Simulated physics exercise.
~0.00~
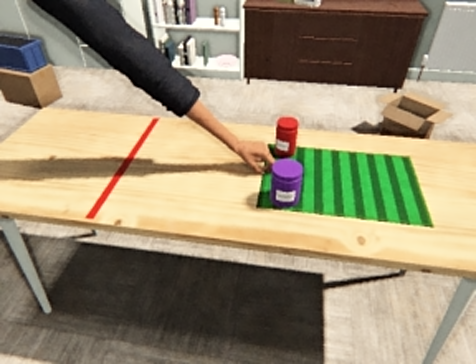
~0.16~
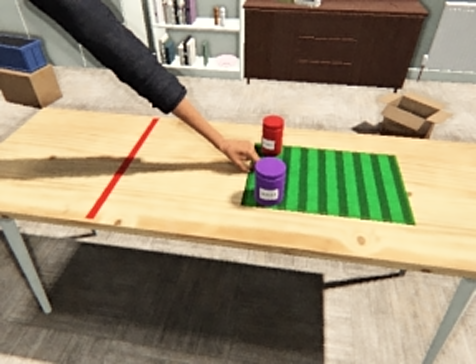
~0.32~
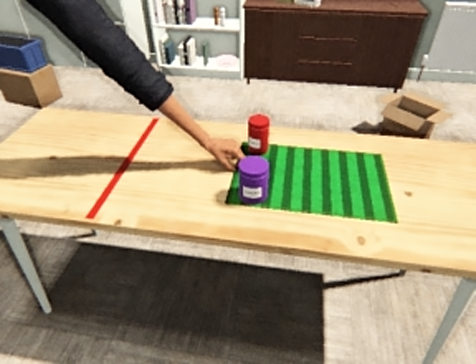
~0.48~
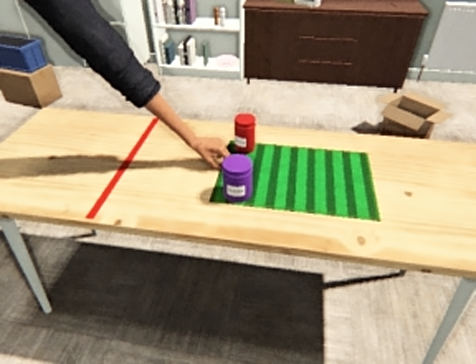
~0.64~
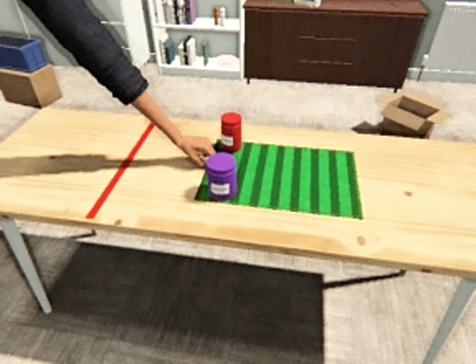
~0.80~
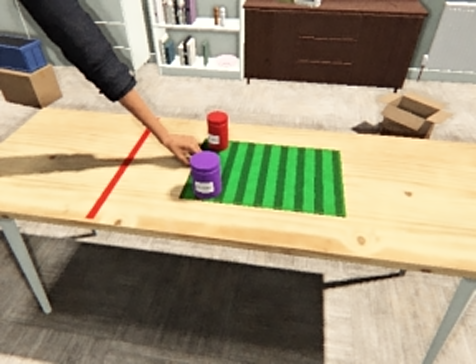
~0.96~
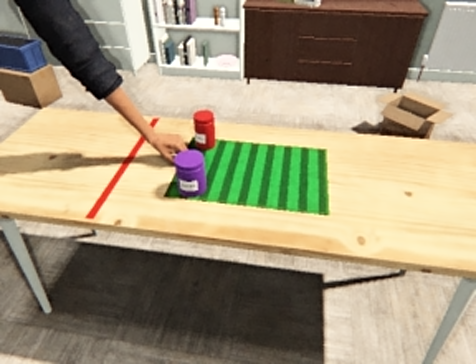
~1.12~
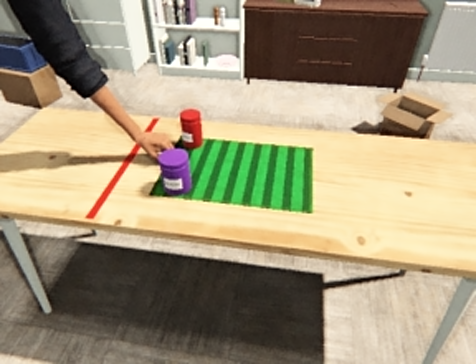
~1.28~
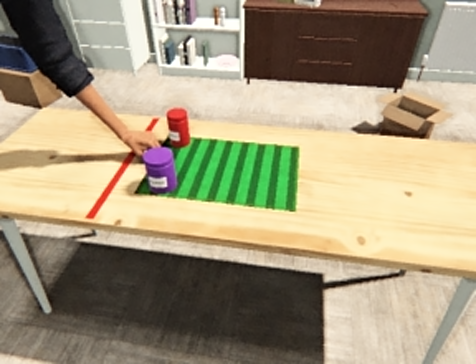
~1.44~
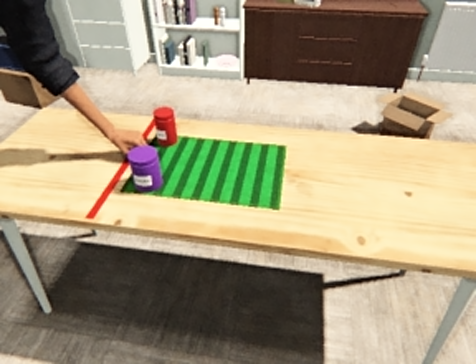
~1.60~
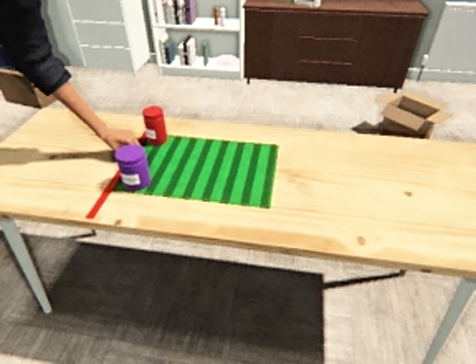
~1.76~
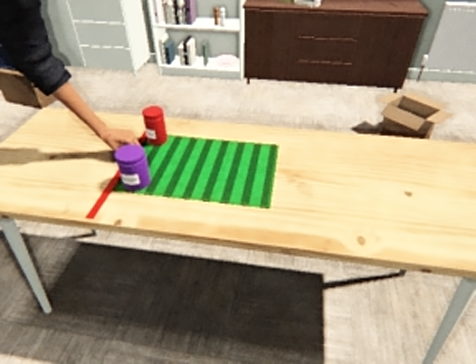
On a wooden table, a hand pulls a green cloth left to red tape, both jars upright.
